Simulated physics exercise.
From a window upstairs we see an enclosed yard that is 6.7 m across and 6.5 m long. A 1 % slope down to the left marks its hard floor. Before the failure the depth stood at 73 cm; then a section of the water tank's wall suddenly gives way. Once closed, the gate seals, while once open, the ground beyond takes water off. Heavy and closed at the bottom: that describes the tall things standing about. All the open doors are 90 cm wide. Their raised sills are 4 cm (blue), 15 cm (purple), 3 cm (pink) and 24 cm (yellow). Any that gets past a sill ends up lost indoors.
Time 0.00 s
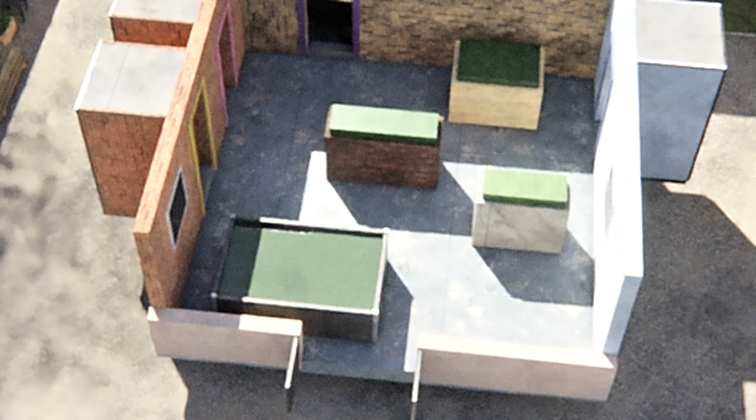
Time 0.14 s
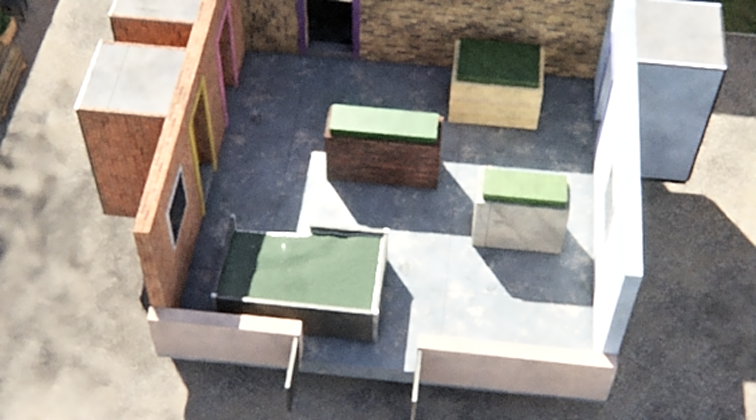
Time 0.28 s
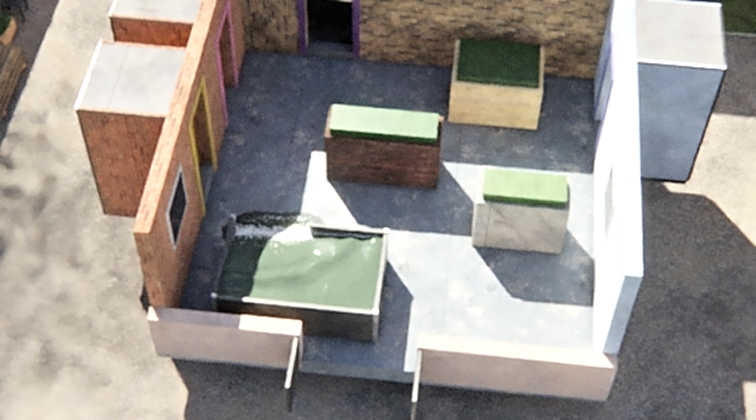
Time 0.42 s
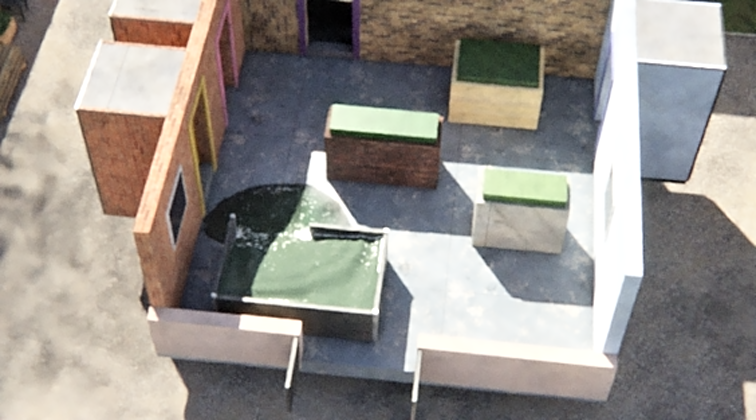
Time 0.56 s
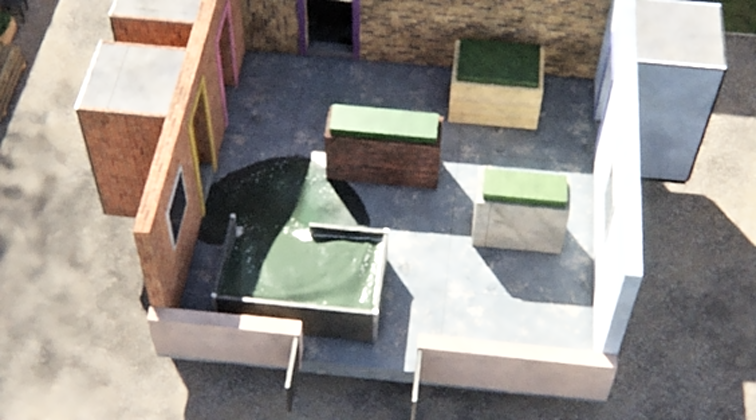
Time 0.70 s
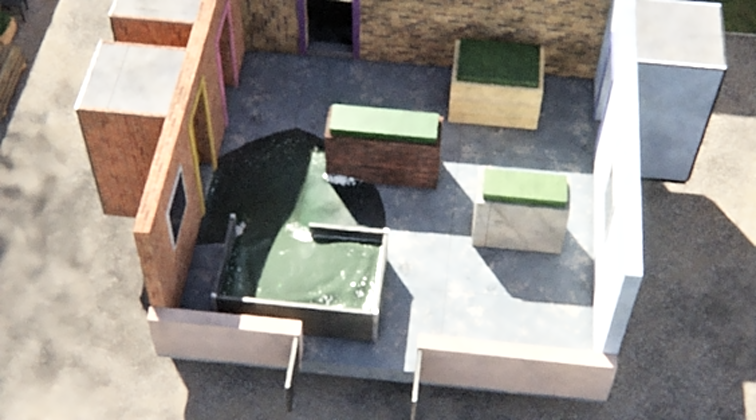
A walled yard with a grey floor, brick on the left and pale blue on the right, is seen from high above by a still camera. A dark-walled tank of green water stands at the front left, with three green-topped blocks in brick, grey and cream beyond it. Water bursts through the tank's far side and spreads in a dark, widening sheet towards the left wall and the brick block.
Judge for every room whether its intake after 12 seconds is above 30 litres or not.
The blue door: Intake not above; the purple door: Intake above; the pink door: Intake above; the yellow door: Intake not above.
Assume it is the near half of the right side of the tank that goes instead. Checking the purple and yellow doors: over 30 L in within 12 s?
Purple: Within the limit; yellow: Within the limit.
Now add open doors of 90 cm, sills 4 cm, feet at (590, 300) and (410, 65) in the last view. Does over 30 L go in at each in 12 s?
The first door falls short and the second gets there.
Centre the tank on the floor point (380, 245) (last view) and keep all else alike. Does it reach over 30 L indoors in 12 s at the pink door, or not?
Then pink overshoots.
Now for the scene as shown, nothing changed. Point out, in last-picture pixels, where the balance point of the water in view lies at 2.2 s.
At about (290, 211).
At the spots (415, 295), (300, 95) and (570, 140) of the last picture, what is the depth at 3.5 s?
1, 16, 0 cm.
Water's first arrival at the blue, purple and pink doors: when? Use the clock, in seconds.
The front reaches blue at 5.0 s, purple at 1.3 s, pink at 1.1 s.
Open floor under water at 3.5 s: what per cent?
Roughly 55 percent.
After 1.4 s water covers 30 % of the floor and is deepest (37 cm) near (262, 241); blue door not reached, purple door 14 cm at the sill, 0 L in, pink door 11 cm at the sill, 1 L in, yellow door 31 cm at the sill, 0 L in.
After 2.2 s water covers 40 % of the floor and is deepest (46 cm) near (252, 62); blue door not reached, purple door 28 cm at the sill, 23 L in, pink door 11 cm at the sill, 24 L in, yellow door 24 cm at the sill, 6 L in.
After 3.5 s water covers 55 % of the floor and is deepest (30 cm) near (284, 93); blue door not reached, purple door 26 cm at the sill, 97 L in, pink door 15 cm at the sill, 58 L in, yellow door 15 cm at the sill, 8 L in.
After 7.0 s water covers 80 % of the floor and is deepest (16 cm) near (238, 82); blue door 4 cm at the sill, 1 L in, purple door 12 cm at the sill, 137 L in, pink door 15 cm at the sill, 249 L in, yellow door 8 cm at the sill, 8 L in.
After 12.0 s water covers 90 % of the floor and is deepest (11 cm) near (236, 89); blue door 5 cm at the sill, 6 L in, purple door 7 cm at the sill, 138 L in, pink door 10 cm at the sill, 426 L in, yellow door 9 cm at the sill, 8 L in.
